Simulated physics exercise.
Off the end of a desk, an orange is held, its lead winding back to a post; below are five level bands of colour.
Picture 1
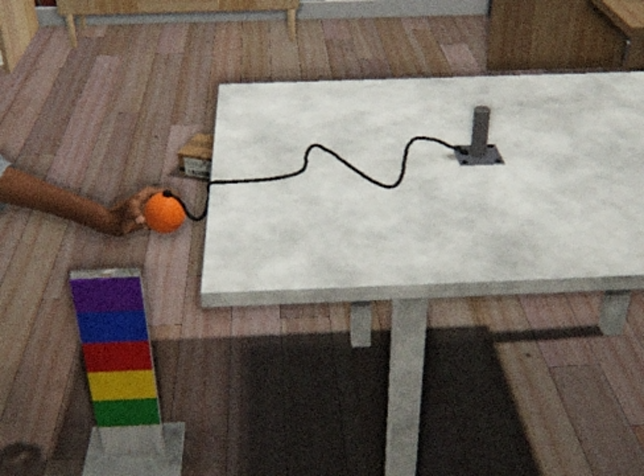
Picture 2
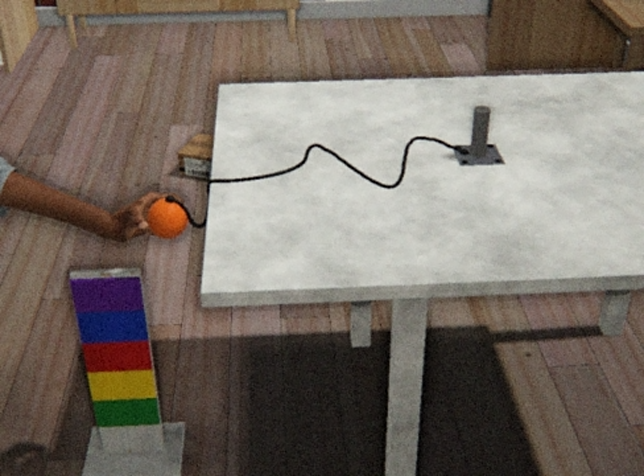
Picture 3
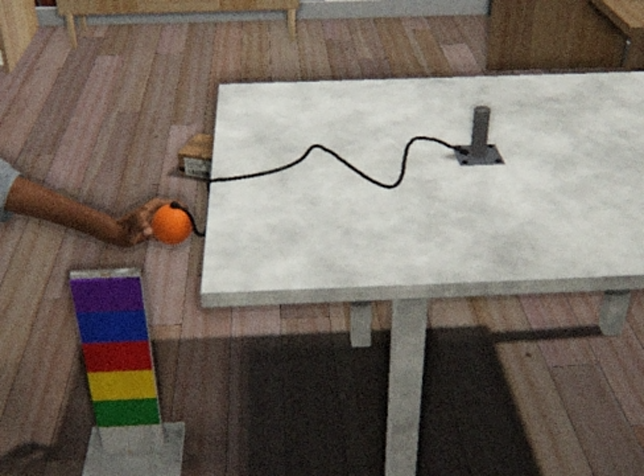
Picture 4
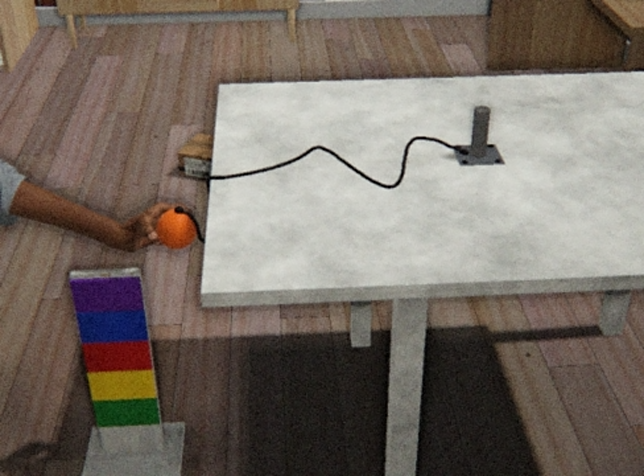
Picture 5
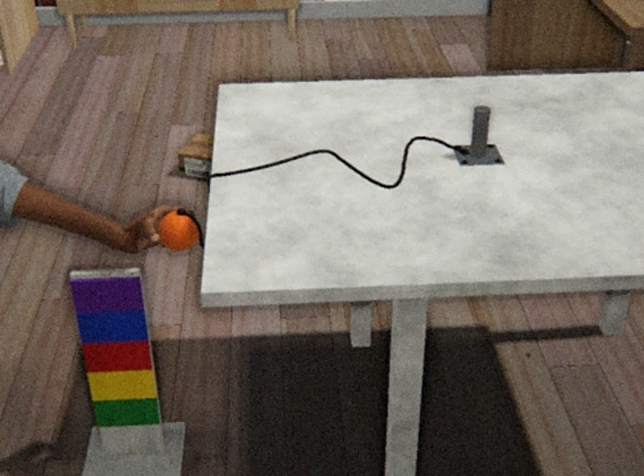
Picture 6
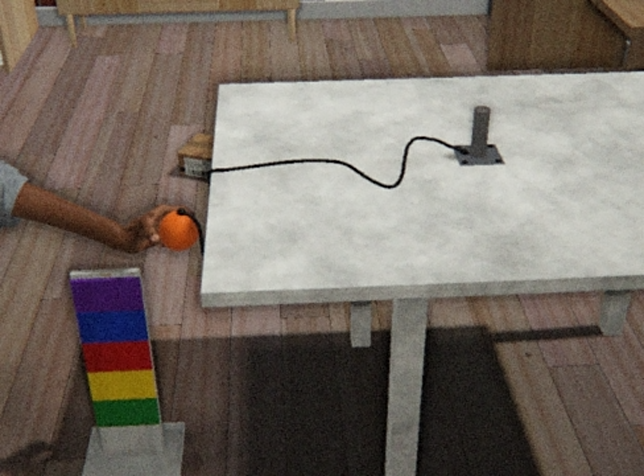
A hand holding an orange ball on a black cord shifted slightly down and right toward the table's edge, then stayed nearly still, as the cord's left bend flattened and its post stayed put.
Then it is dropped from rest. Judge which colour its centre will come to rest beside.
Its centre comes to rest beside green.
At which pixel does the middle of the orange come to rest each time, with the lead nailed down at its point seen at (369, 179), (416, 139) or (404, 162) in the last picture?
Per try (px, approx.): (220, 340), (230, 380), (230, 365).
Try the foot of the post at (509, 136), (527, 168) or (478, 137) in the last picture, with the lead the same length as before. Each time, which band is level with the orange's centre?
Answer, in order: Yellow, yellow, green.
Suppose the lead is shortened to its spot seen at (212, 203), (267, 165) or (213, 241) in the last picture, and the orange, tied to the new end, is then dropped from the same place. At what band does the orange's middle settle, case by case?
One at a time, the answers are: Blue; higher than all five; red.
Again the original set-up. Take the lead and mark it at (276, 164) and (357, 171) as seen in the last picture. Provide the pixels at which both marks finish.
Roughly at (214, 223), and the other roughly at (246, 169).
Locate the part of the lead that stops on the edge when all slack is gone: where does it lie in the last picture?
You'd find it at roughly (327, 161).
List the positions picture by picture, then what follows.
The first picture shows orange (165, 213); purple (107, 297); blue (112, 328); red (117, 358); yellow (122, 387); green (127, 414).
The second picture shows orange (168, 219); lead through (429, 139) (403, 174) (346, 164) (302, 164) (214, 184).
The third picture shows orange (172, 224).
The fourth picture shows orange (177, 229); lead through (429, 139) (403, 174) (346, 164) (285, 164) (211, 199).
The fifth picture shows orange (179, 231).
The sixth picture shows orange (179, 231); lead through (429, 139) (403, 174) (345, 164) (251, 167) (213, 225).
Early on, orange near (222, 378); level with yellow.
Midway, orange near (235, 398); level with green.
Finally, orange near (231, 403); level with green. Its middle rests at the green band.
